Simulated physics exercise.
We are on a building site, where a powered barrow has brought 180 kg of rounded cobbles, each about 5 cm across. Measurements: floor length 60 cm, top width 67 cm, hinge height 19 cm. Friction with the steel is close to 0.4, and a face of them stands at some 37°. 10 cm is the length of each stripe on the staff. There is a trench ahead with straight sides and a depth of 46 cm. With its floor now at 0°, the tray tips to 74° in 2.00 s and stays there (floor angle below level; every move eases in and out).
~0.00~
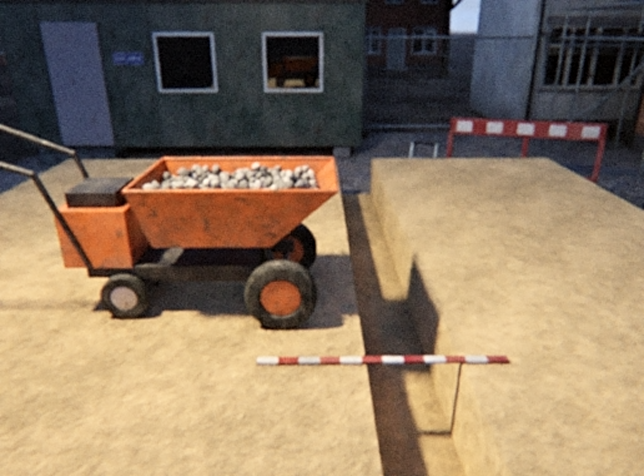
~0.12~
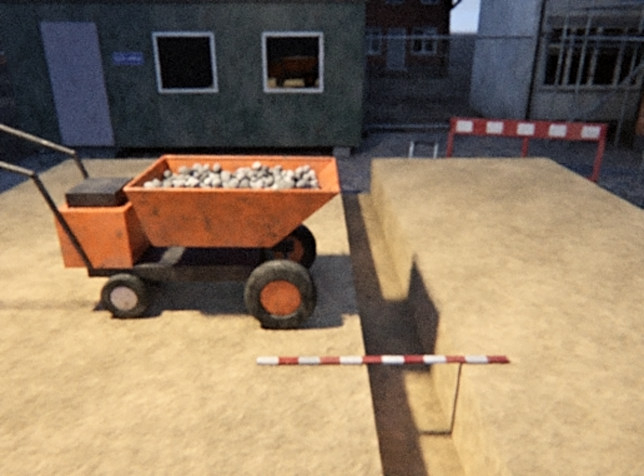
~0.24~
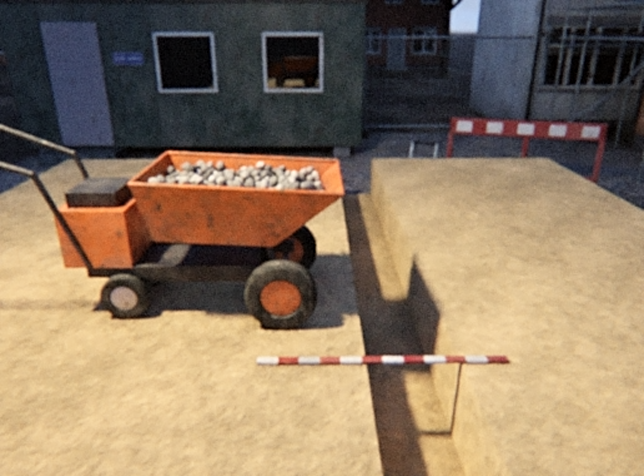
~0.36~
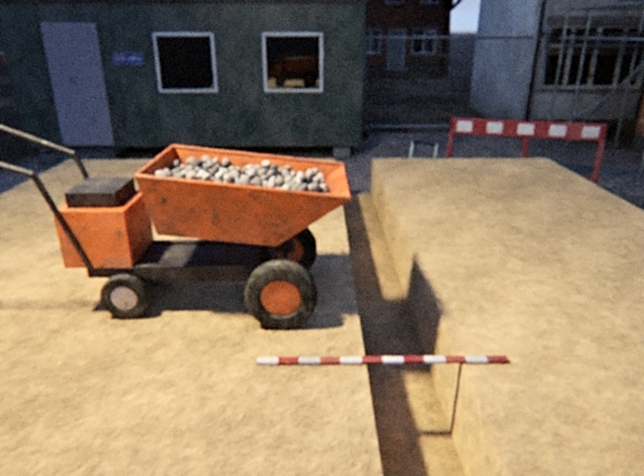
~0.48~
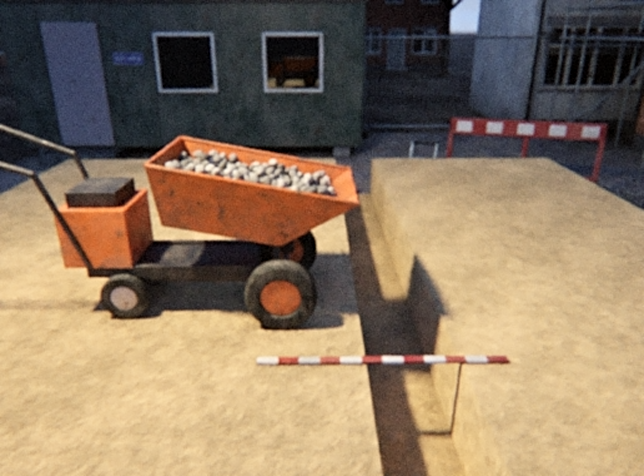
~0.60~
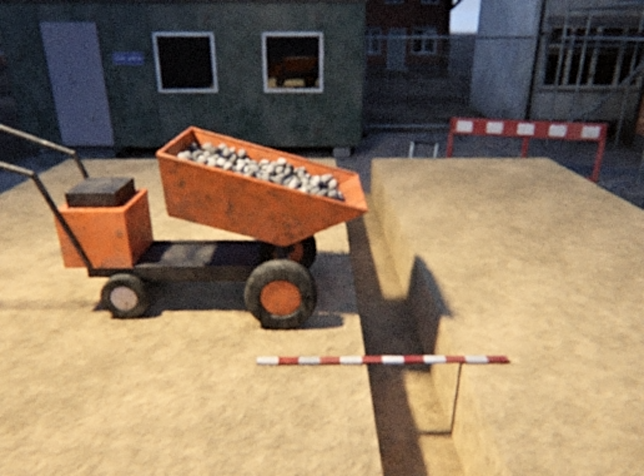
On a building site in front of a green cabin, an orange powered barrow loaded with rounded cobbles stands beside a straight-sided trench. Its tray starts level, then slowly tilts, the rear rising off the chassis and the lip moving right over the trench edge, while the wheels stay still.
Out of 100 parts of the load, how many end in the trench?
Some 79 out of 100.
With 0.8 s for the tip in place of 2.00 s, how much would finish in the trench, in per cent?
In that case some 65 per cent.
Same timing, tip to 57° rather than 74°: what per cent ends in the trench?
Roughly 75 percent.
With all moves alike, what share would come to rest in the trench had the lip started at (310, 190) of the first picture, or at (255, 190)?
That gives roughly 100 per cent and roughly 70 per cent.
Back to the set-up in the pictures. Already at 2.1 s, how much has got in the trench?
Something like 65 in a hundred.
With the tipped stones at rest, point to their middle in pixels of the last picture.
Somewhere around (408, 350) in the last picture.
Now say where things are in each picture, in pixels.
The first picture shows lip at (338, 191), floor tilted 0°, highest stones at (259, 173).
The second picture shows lip at (340, 192), floor tilted 1°, highest stones at (260, 173); the stones move at 0.1 m/s on average.
The third picture shows lip at (344, 194), floor tilted 3°, highest stones at (244, 172); the stones move at 0.2 m/s on average.
In the fourth picture, the tray is at 6°, its lip at (351, 198); the top of the load is at (210, 166); the stones move at 0.3 m/s on average.
The fifth picture shows lip at (359, 204), floor tilted 11°, highest stones at (196, 160); the stones move at 0.4 m/s on average.
In the sixth picture, the tray is at 16°, its lip at (368, 211); the top of the load is at (206, 152); the stones move at 0.4 m/s on average.
After 1.5 s the floor is at 62°; 96 % in the tray, 4 % in the trench; the foremost stones are at (422, 294).
After 2.1 s the floor is at 74°; 16 % in the tray, 63 % in the trench, 20 % past the trench; the foremost stones are at (528, 290).
After 2.5 s the floor is at 74°; 1 % in the tray, 78 % in the trench, 21 % past the trench; the foremost stones are at (560, 280).
After 4.4 s the floor is at 74°; 0 % in the tray, 79 % in the trench, 21 % past the trench; the foremost stones are at (579, 290).
